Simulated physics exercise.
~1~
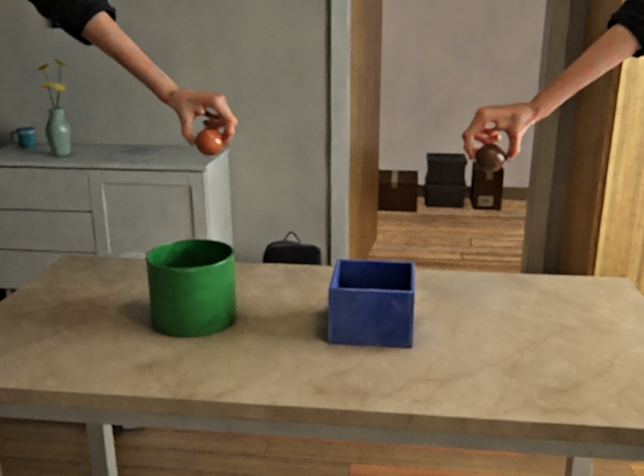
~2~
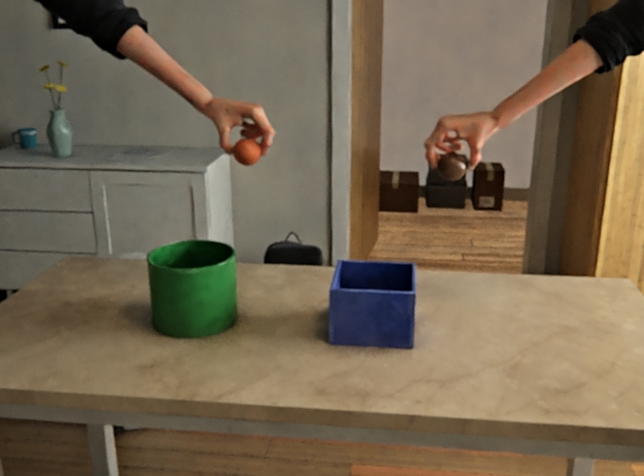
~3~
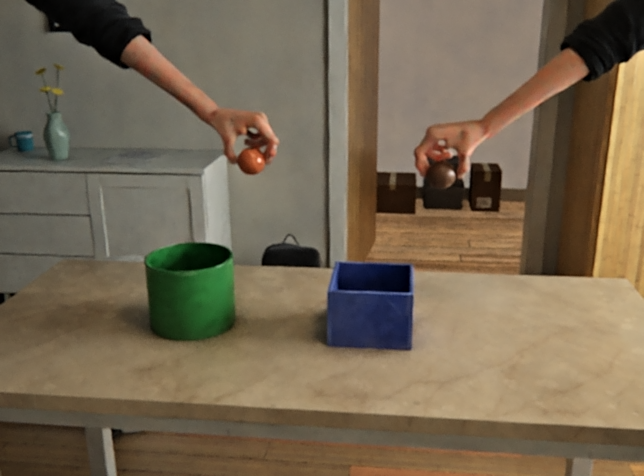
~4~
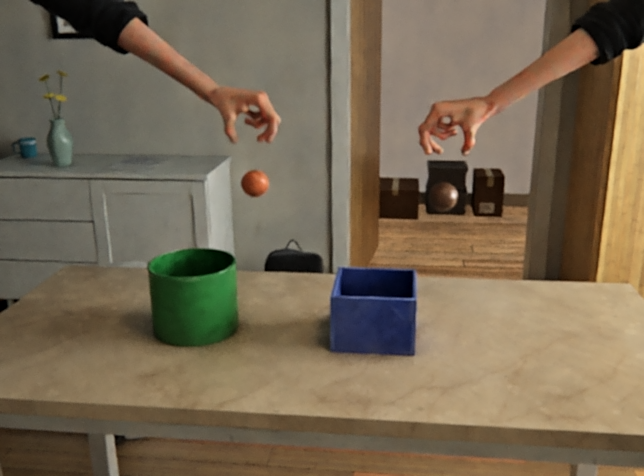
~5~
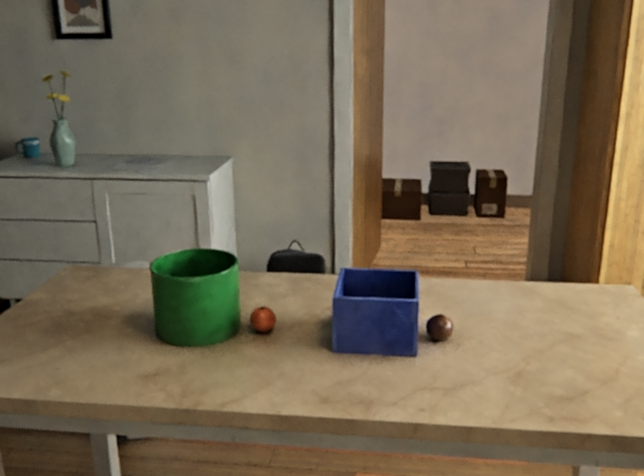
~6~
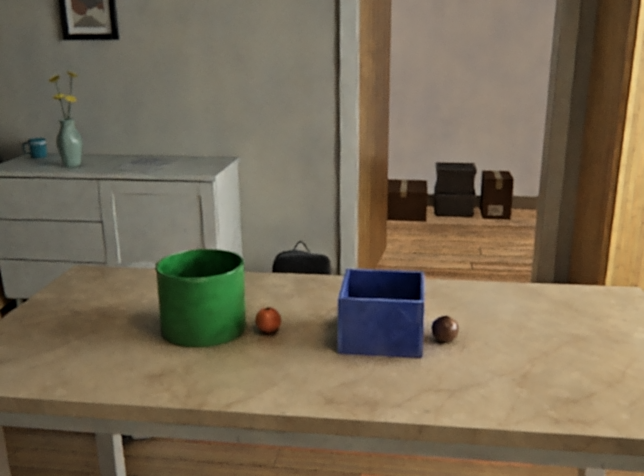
An orange tomato and a brown onion hang from the fingertips of two hands reaching in from the left and right, above a pale stone-topped table seen from the front by a slightly swaying camera. On the table stand a round green pot at left and a square blue basket at right, with a grey cabinet and a doorway behind. The hands move inward, the tomato drifting right and the onion left. Both grips open and the two drop together, then the hands withdraw. The tomato misses the pot and the onion misses the basket, each resting on the table just right of its container.
